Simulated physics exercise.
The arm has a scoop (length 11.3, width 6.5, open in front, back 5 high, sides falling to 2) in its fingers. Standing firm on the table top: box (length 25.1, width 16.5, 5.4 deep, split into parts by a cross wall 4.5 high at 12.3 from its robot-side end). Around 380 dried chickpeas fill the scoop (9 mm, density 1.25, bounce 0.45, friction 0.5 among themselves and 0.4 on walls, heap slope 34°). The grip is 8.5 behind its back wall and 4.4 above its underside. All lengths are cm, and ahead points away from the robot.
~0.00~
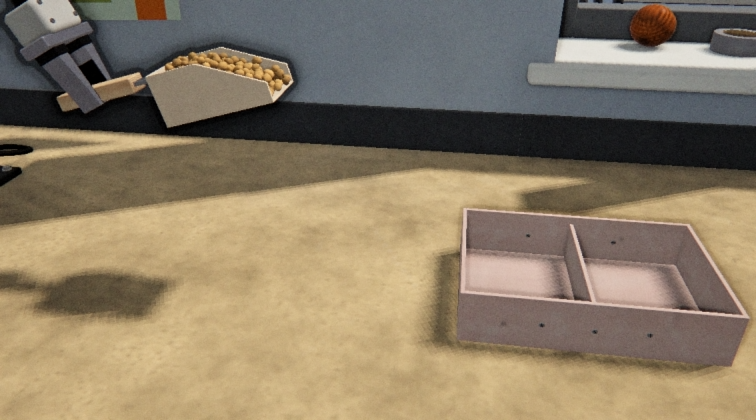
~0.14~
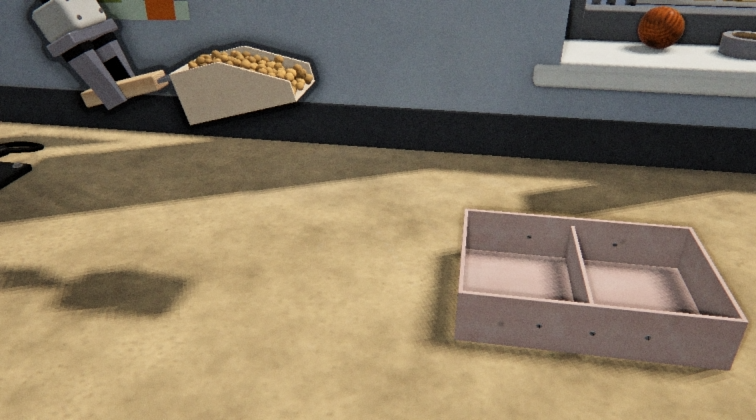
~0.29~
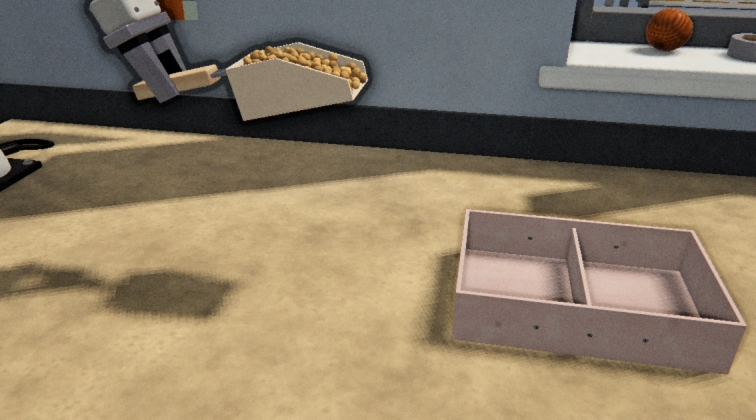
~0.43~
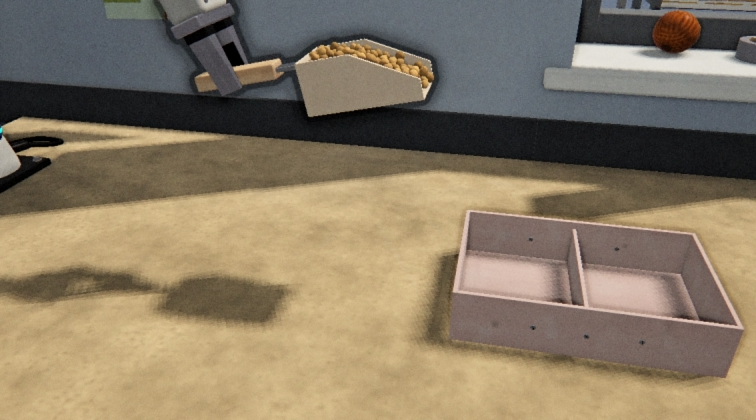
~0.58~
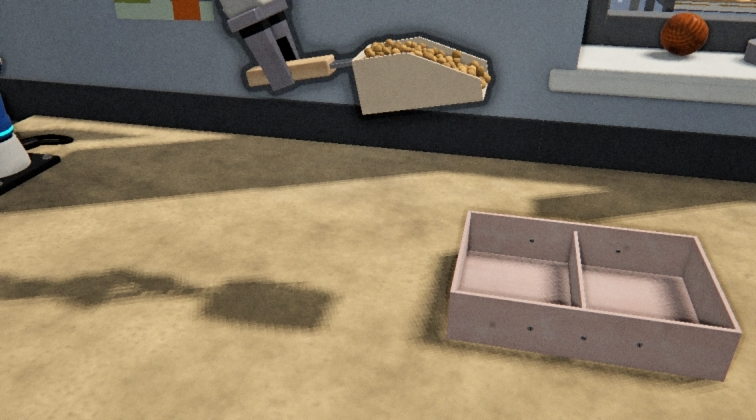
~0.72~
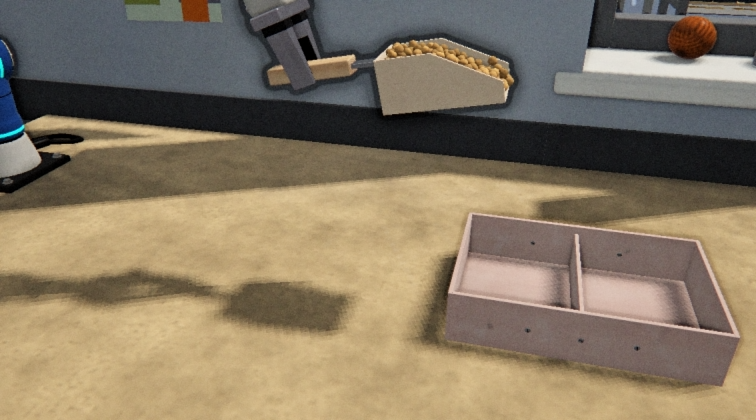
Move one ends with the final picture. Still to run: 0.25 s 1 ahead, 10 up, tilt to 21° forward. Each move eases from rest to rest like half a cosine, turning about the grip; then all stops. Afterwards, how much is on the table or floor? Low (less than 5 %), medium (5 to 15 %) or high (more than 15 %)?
Answer: Low; less than 5 % of the dried chickpeas finish on the table or floor.
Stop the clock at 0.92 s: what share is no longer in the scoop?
Some 0 per cent.
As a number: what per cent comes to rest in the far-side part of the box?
About 0 per cent.
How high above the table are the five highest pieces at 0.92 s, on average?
Some 30 cm.
After 0.82 s, level, highest piece 28 above the table; 382 on the scoop, 1 in flight or on a rim.
After 0.92 s, tilted 18° forward, highest piece 31 above the table; 375 on the scoop, 8 in flight or on a rim.
After 1.17 s, tilted 21° forward, highest piece 31 above the table; 314 on the scoop, 20 in the robot-side part, 49 in flight or on a rim.
After 2.22 s, tilted 21° forward, highest piece 3 above the table; 383 in the robot-side part.
At rest, 383 in the robot-side part. That is 0 % on the table or floor.
